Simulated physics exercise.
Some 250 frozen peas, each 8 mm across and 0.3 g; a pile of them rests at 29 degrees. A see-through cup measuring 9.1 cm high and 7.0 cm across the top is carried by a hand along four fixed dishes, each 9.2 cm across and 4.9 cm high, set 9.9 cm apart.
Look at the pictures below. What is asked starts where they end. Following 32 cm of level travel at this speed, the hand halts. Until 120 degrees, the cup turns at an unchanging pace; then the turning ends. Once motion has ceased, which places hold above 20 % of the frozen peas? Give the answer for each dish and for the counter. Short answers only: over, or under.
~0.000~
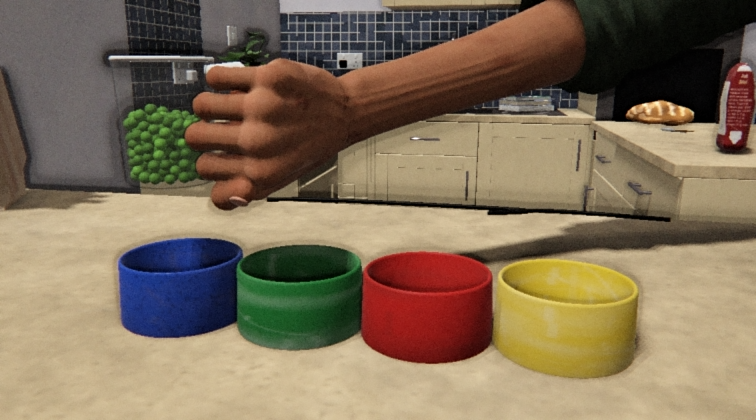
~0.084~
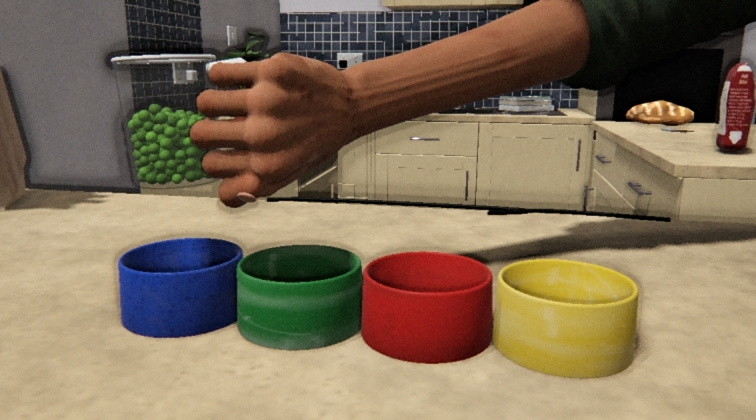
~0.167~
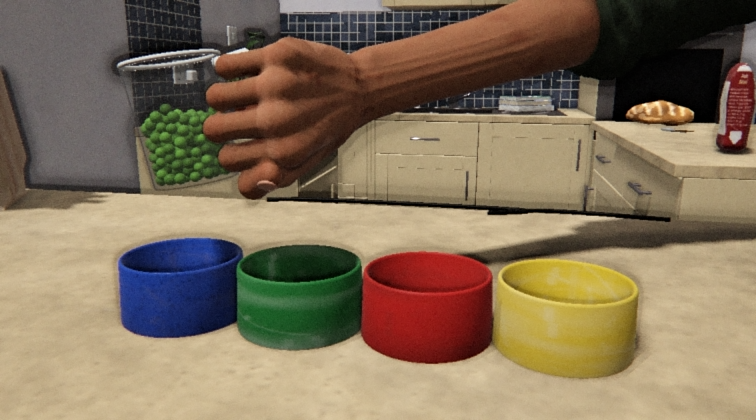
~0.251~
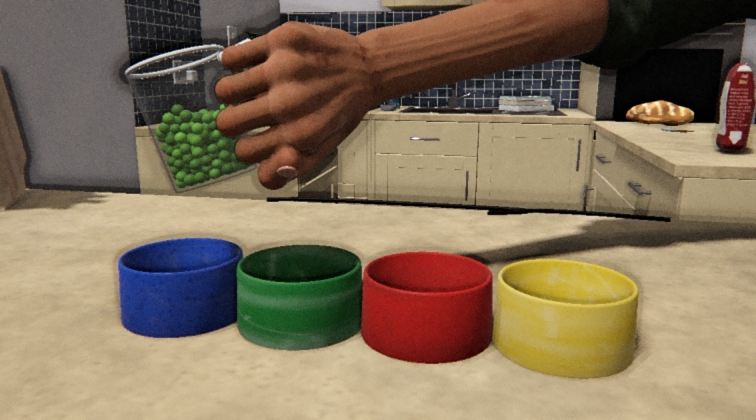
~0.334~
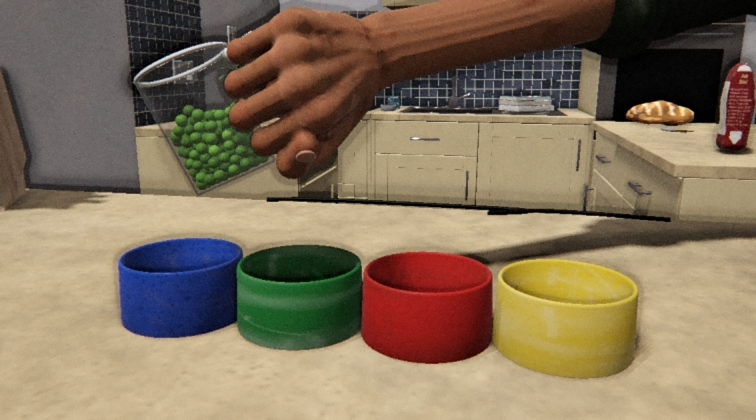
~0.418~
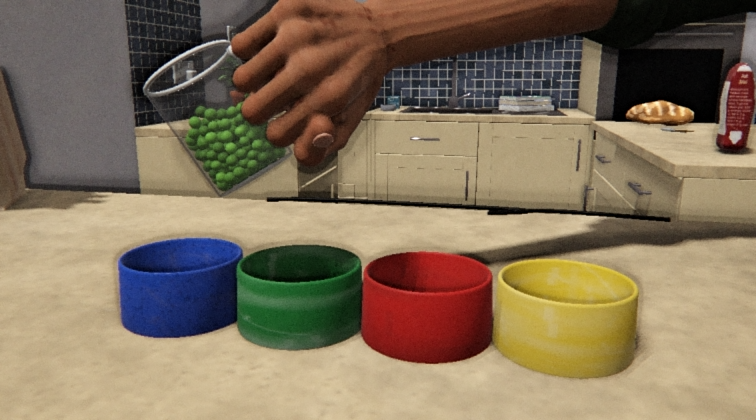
My prediction: Red: I expect it will get a fifth or less of the pieces. Blue: I expect it will get a fifth or less of the pieces. Green: I expect it will get more than a fifth of the pieces. Yellow: I expect it will get a fifth or less of the pieces. Counter: I expect it will get a fifth or less of the pieces.
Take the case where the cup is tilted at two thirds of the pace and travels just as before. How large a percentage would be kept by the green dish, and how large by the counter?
In that case the green dish gets 0 while the counter gets 0.
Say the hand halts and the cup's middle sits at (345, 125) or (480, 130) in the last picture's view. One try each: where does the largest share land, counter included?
The biggest share goes to green first, then to green.
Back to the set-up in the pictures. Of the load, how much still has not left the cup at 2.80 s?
My guess is near 0 per cent.
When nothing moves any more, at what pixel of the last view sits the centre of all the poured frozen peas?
Roughly pixel (305, 299).
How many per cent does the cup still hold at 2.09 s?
Roughly 0 in a hundred.
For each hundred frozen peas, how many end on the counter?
Close to 0 %, more or less.
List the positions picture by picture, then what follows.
The first frame shows cup at (168, 121), tilt 0 degrees, lip at (120, 59), moved 0.0 cm; middle of the pieces at (173, 146); blue dish at (182, 255); green dish at (300, 263); red dish at (428, 272); yellow dish at (566, 281).
The second frame shows cup at (172, 121), tilt 3 degrees, lip at (122, 62), moved 0.4 cm; middle of the pieces at (179, 146).
The third frame shows cup at (184, 121), tilt 10 degrees, lip at (129, 68), moved 1.3 cm; middle of the pieces at (193, 146).
The fourth frame shows cup at (197, 122), tilt 17 degrees, lip at (136, 76), moved 2.4 cm; middle of the pieces at (209, 146).
The fifth frame shows cup at (210, 122), tilt 25 degrees, lip at (145, 85), moved 3.4 cm; middle of the pieces at (225, 145).
The sixth frame shows cup at (223, 122), tilt 32 degrees, lip at (155, 95), moved 4.5 cm; middle of the pieces at (240, 143); blue dish at (182, 255); green dish at (300, 263); red dish at (428, 272); yellow dish at (566, 281). The cup turns about 90 degrees a second and travels 13 cm a second.
After 1.42 s, tilt 120 degrees; cup holds 50 %, green 40 %.
After 2.09 s, tilt 120 degrees; cup holds 0 %, green 100 %.
Then, at 2.80 s, tilt 120 degrees; cup holds 0 %, green 100 %.
At rest (3.1 s), red 0 %, blue 0 %, green 100 %, yellow 0 %, counter 0 %.
